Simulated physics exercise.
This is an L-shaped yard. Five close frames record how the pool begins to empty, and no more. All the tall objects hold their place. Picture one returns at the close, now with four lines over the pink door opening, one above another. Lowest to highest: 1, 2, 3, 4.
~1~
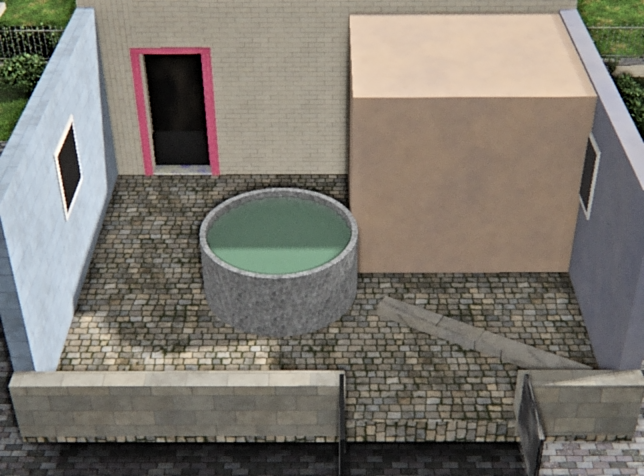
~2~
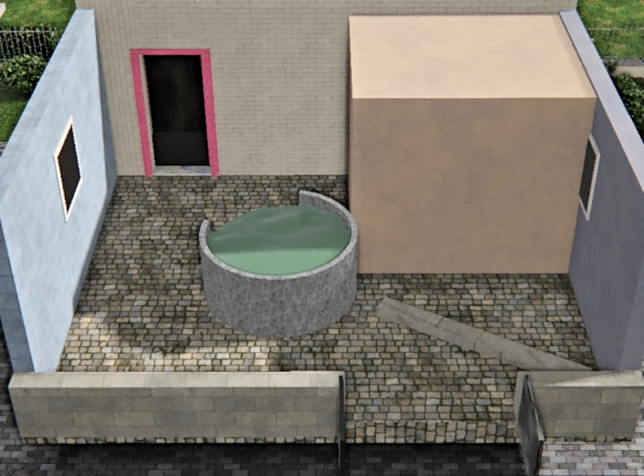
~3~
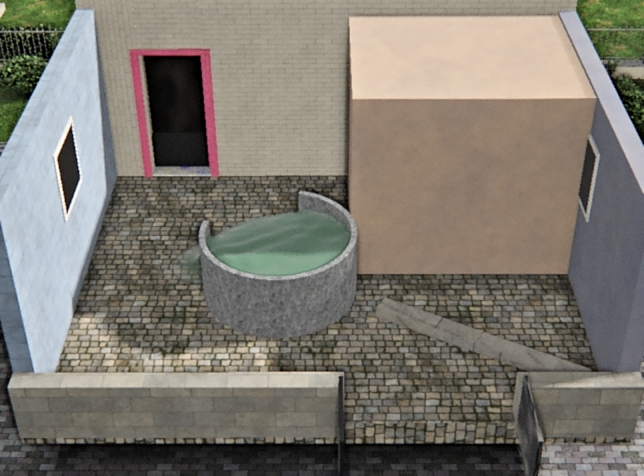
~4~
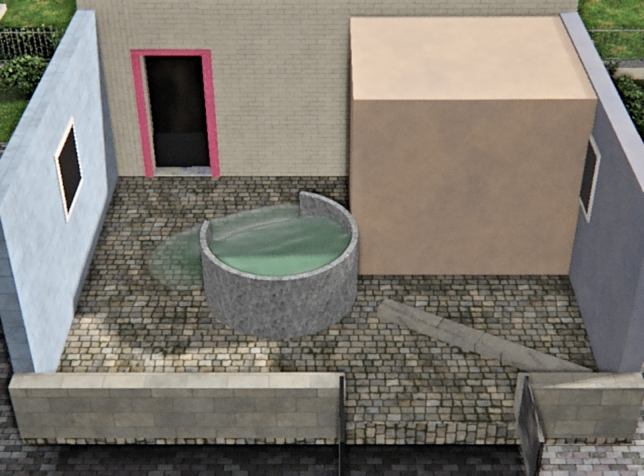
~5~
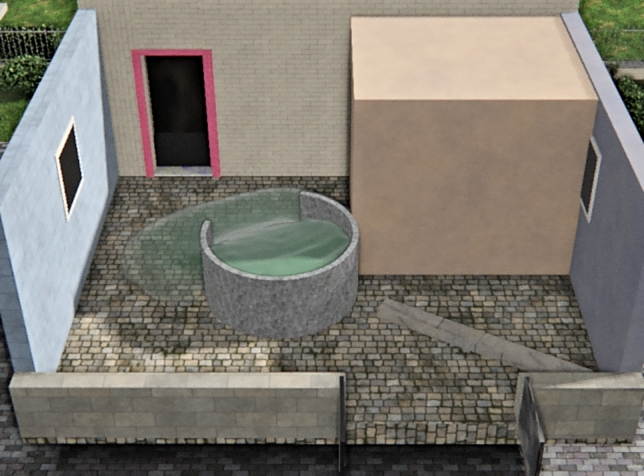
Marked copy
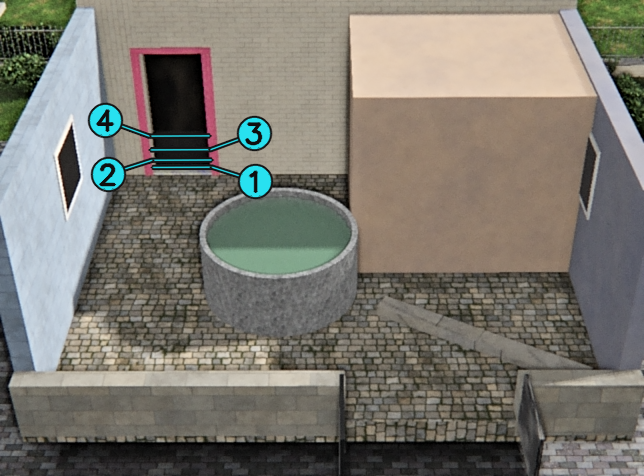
Green water pours out through a gap in the round stone pool's back wall and spreads leftward.
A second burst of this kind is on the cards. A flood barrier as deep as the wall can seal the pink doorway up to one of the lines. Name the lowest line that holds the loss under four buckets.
3.
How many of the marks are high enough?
Two.
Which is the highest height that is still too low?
Height 2.
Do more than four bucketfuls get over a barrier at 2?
Yes, it does.
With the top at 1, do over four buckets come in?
Yes, it does.
In cyan, 1 at (182, 167); 2 at (181, 160); 3 at (180, 149); 4 at (179, 135); from the bottom up 1, 2, 3, 4.
With 1, dozens of bucketfuls pour in.
With 2, about 8 bucketfuls get in.
With 3, a splash gets over, under a bucket.
With 4, nothing gets over.
